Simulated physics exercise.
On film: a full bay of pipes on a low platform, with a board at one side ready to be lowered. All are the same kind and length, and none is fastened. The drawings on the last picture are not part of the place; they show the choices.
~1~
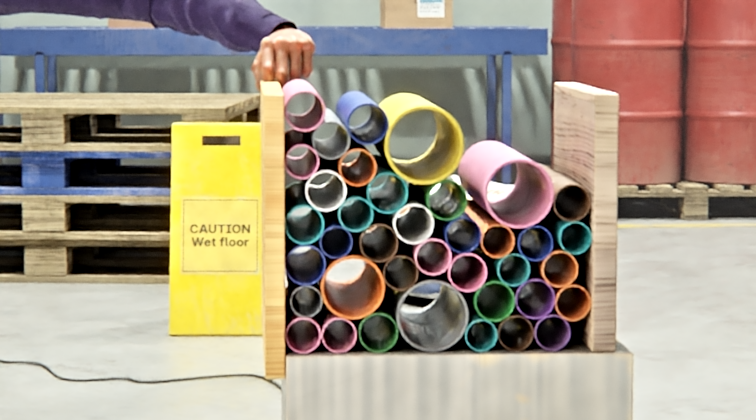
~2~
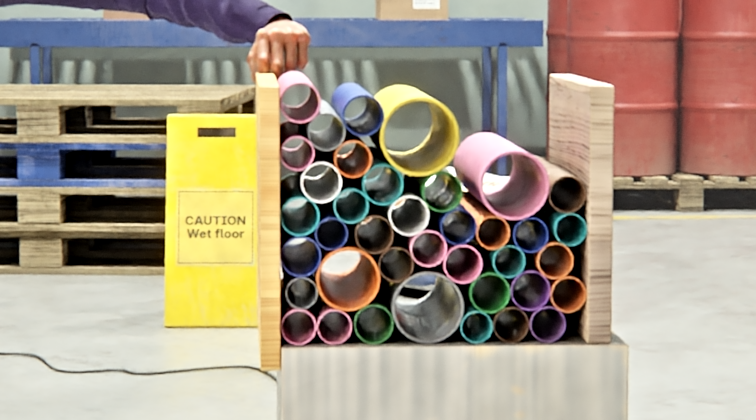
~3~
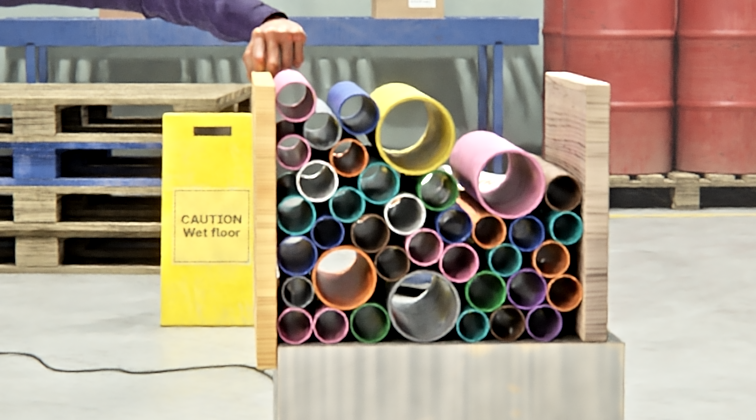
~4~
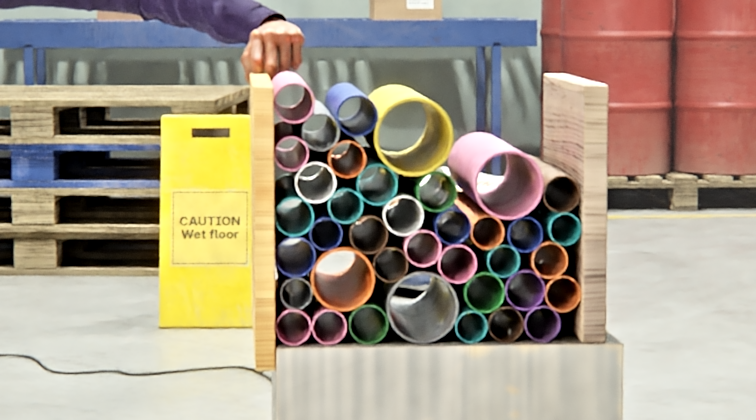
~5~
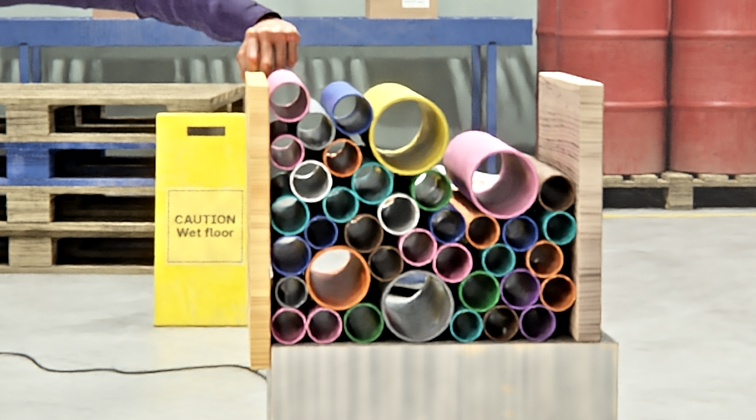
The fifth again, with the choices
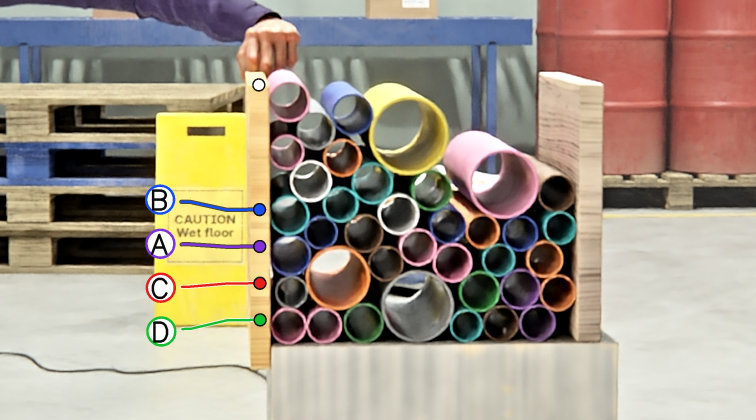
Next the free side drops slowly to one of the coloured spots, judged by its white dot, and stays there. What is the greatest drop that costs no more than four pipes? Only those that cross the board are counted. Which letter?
The last mark within the limit is B.
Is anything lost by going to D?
Yes.
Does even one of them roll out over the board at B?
At B: Yes.
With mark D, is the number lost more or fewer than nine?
At D, more than nine.
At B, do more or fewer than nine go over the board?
Fewer than nine.
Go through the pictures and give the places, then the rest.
A pink pipe (303, 335); a green pipe (494, 301), in the first frame.
A green pipe (490, 293); a grey pipe (302, 293), in the second frame.
A blue pipe (455, 225); a blue pipe (526, 233), in the third frame.
A pink pipe (509, 185); a grey pipe (321, 132), in the fourth frame.
Side board (257, 209); a pink pipe (288, 326), in the fifth frame.
On the marked copy, A at (260, 247); B at (259, 210); C at (260, 283); D at (260, 320); the white dot at (259, 85).
Taking B. A third of the way, top of the board (270, 143).
Two thirds of the way, top of the board (270, 208).
When it is over, top of the board (270, 209), two out over the board.
As for the rest, A more than four out over the board; C more than four out over the board; D more than four out over the board.
